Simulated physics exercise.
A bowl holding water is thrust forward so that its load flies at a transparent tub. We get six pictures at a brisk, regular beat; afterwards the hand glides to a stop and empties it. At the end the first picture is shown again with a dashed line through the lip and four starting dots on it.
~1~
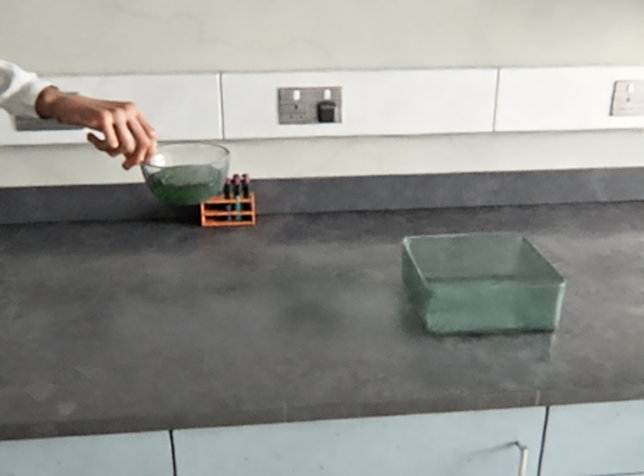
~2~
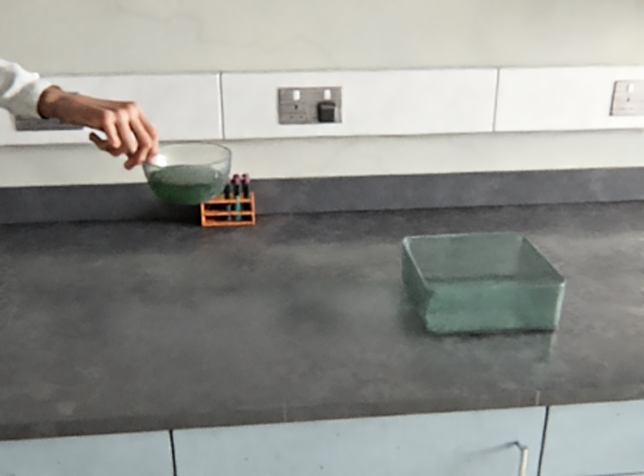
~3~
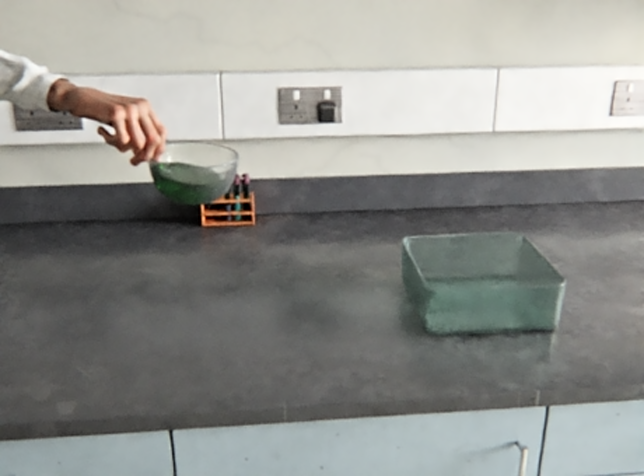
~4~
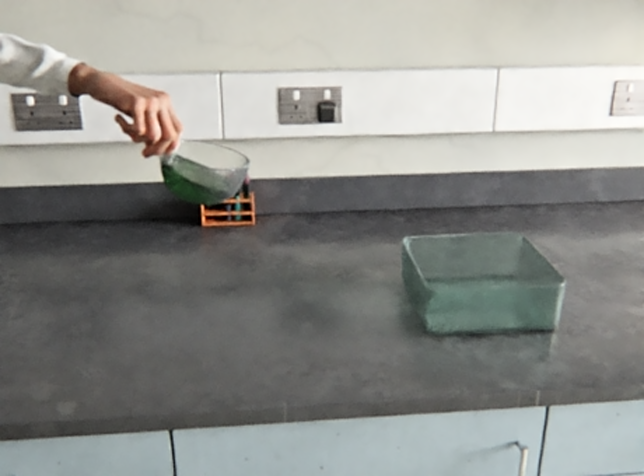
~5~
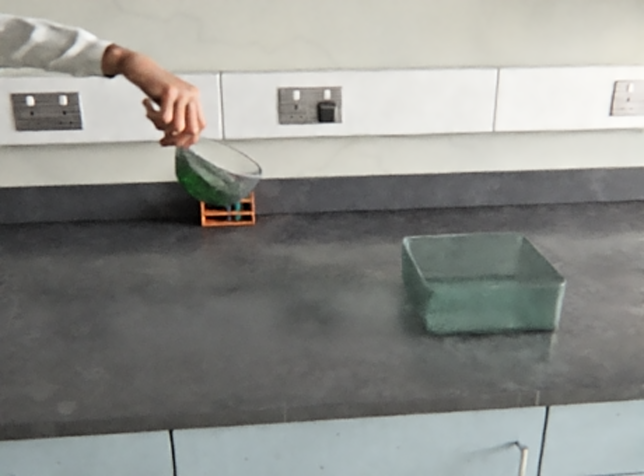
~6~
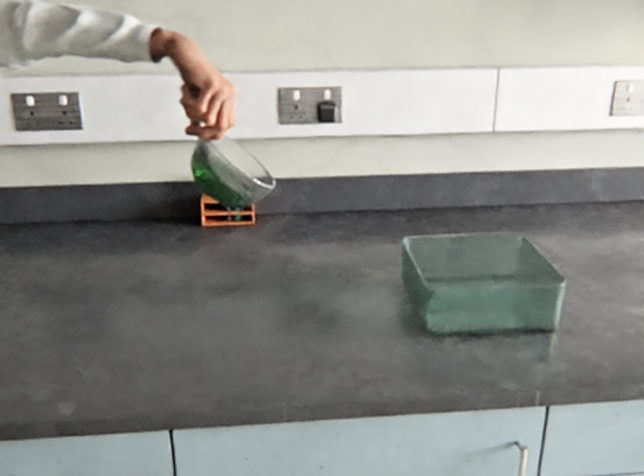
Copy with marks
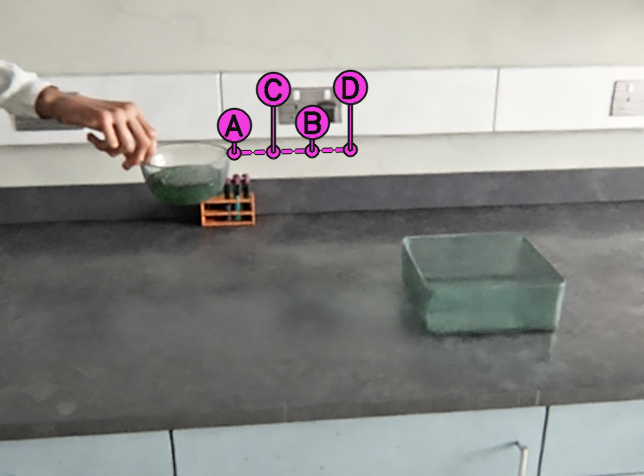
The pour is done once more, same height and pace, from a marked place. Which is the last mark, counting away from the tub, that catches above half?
That is dot C.
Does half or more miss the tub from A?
Yes.
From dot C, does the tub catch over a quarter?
Yes.
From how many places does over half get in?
Three.
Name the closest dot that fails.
A.
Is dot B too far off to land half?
No, that is safe.
On the marked copy, A at (234, 153); B at (312, 150); C at (273, 151); D at (350, 149).
For dot A, about 3 % lands in the tub, 93 % falls short and 4 % goes beside or beyond.
For dot B, about 61 % lands in the tub, 6 % falls short and 33 % goes beside or beyond.
For dot C, about 67 % lands in the tub, 5 % falls short and 28 % goes beside or beyond.
For dot D, about 78 % lands in the tub, 11 % falls short and 11 % goes beside or beyond.
